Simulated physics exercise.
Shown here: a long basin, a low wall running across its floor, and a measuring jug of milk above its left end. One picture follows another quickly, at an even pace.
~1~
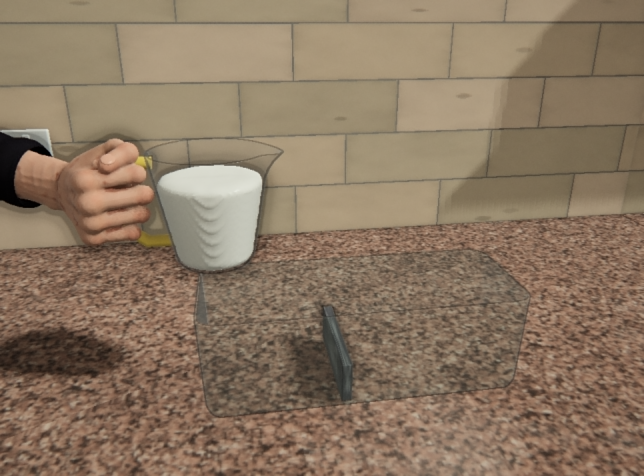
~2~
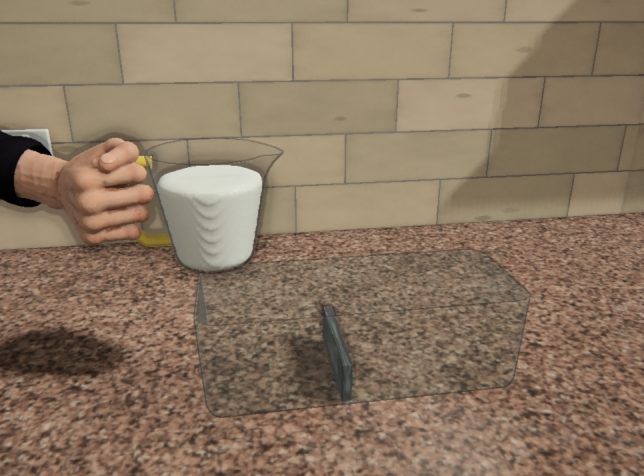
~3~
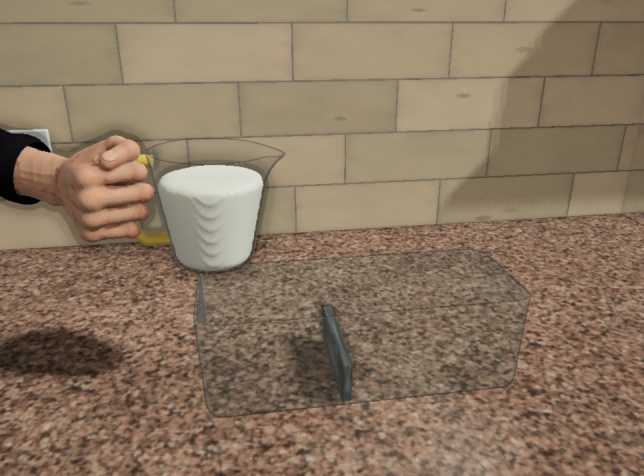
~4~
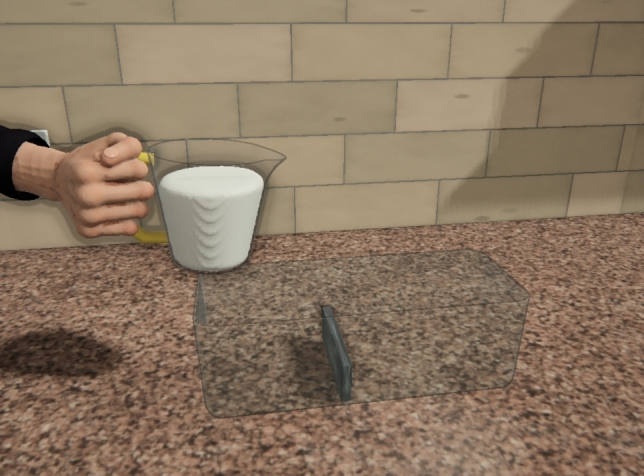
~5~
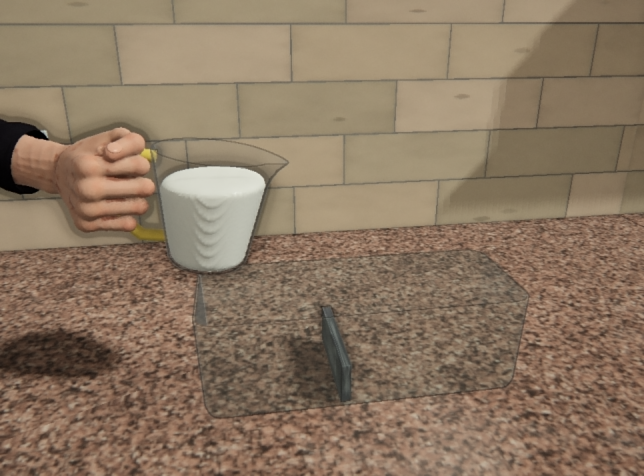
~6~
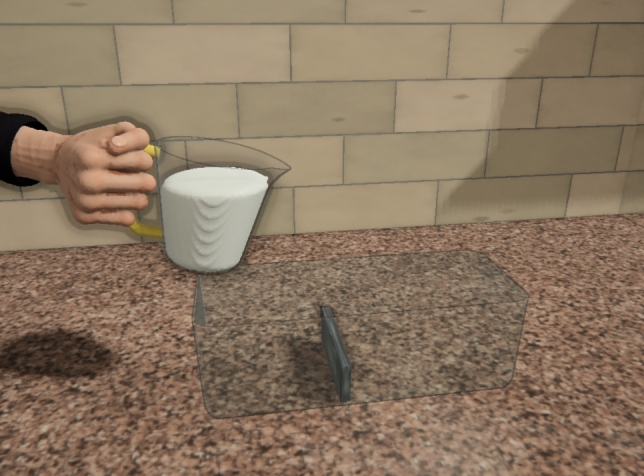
On a speckled stone counter, a hand holding a jug of milk above a clear basin's left end, tilting it slightly right.
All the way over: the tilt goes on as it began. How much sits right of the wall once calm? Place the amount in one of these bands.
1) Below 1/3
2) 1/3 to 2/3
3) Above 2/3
2.
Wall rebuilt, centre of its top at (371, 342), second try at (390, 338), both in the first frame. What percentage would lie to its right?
Record: Case 1 near 5 %, case 2 near 5 %.
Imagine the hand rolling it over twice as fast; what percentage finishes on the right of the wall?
About 25 per cent.
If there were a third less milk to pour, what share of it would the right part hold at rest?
That share would be some 20 parts in a hundred.
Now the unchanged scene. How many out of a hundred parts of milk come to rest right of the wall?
That share comes out near 45 percent.
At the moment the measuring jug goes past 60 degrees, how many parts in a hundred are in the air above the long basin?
10 %.
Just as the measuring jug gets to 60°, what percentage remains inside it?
85 %.
A moment on, the tilt is 60° and 83 per cent is still to pour, 1 is left of the wall and 4 right of it.
Next, the tilt is 90° and 28 per cent is still to pour, 20 is left of the wall and 40 right of it.
Then the tilt is 96° and 2 per cent is still to pour, 51 is left of the wall and 46 right of it.
Later the tilt is 96° and 0 per cent is still to pour, 53 is left of the wall and 47 right of it.
In the end 53 per cent lies left of the wall, 47 right of it and 0 outside.
